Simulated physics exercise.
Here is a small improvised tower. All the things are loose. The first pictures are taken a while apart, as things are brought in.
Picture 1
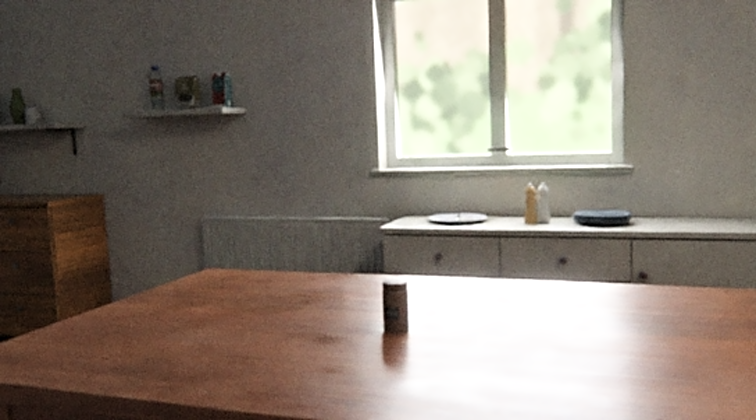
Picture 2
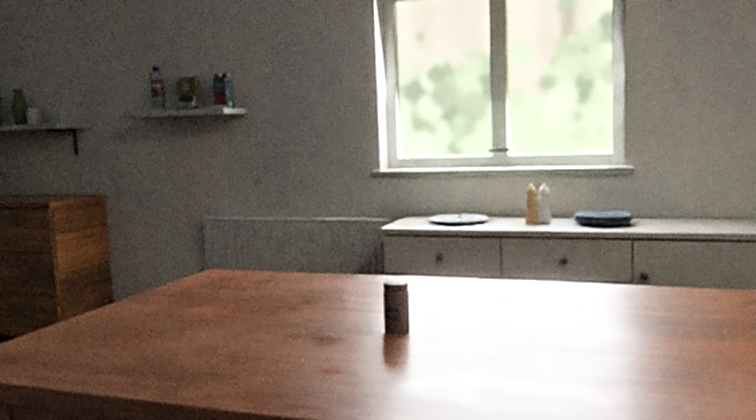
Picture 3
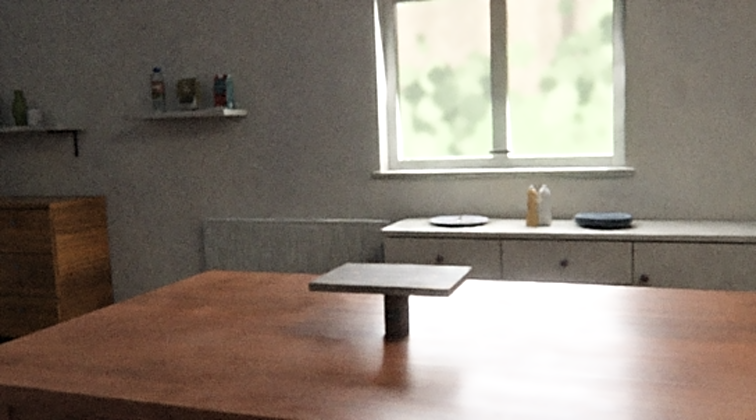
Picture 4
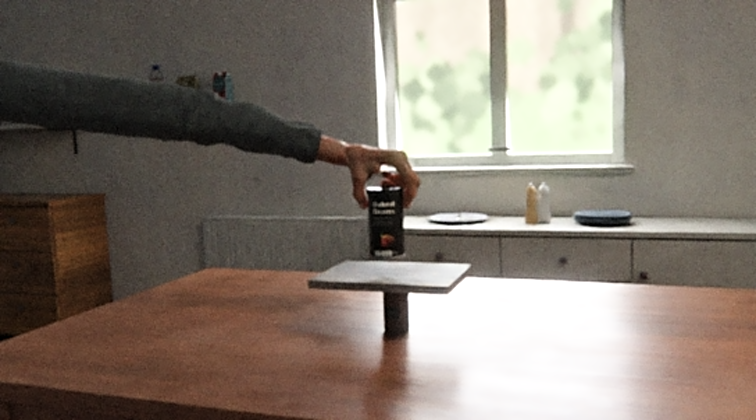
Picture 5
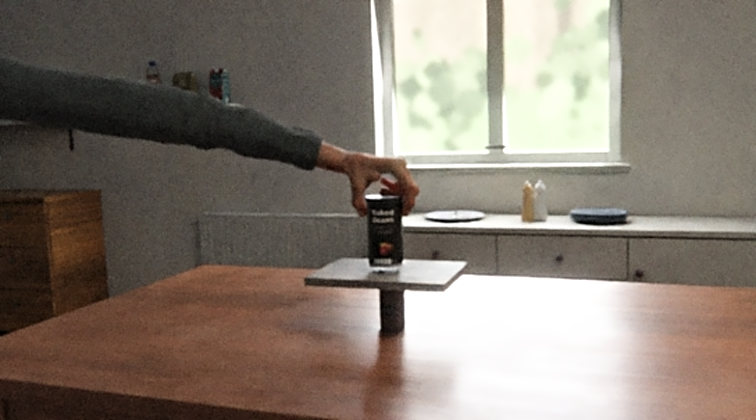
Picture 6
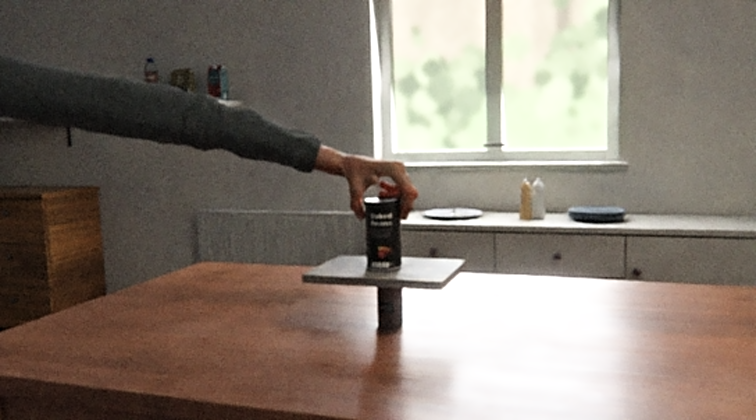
In a dim room with a bright window, a small dark cylinder stands alone on a wooden table, and then a flat grey board rests across its top. An arm in a grey sleeve reaches in from the left, lowers a black tin onto the board and keeps hold of it.
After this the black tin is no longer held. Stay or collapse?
Outcome: The stack holds.
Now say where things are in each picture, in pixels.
In the first picture, the last thing is not in view yet; brown shaker (396, 305).
In the second picture, the last thing is not in view yet; brown shaker (397, 306).
In the third picture, the last thing is not in view yet; brown shaker (397, 308).
In the fourth picture, on its way; black tin (386, 222); brown shaker (396, 305).
In the fifth picture, on its way; black tin (385, 231); brown shaker (392, 303).
In the sixth picture, set down, still held; black tin (383, 234); brown shaker (390, 300).
Then, 0.40 s later than the last frame, all is still.
Then, 1.00 s later than the last frame, black tin resting near (383, 234).
When it is over, all 3 as before. End places, in pixels of the last picture, black tin near (383, 234). The stack stays up.
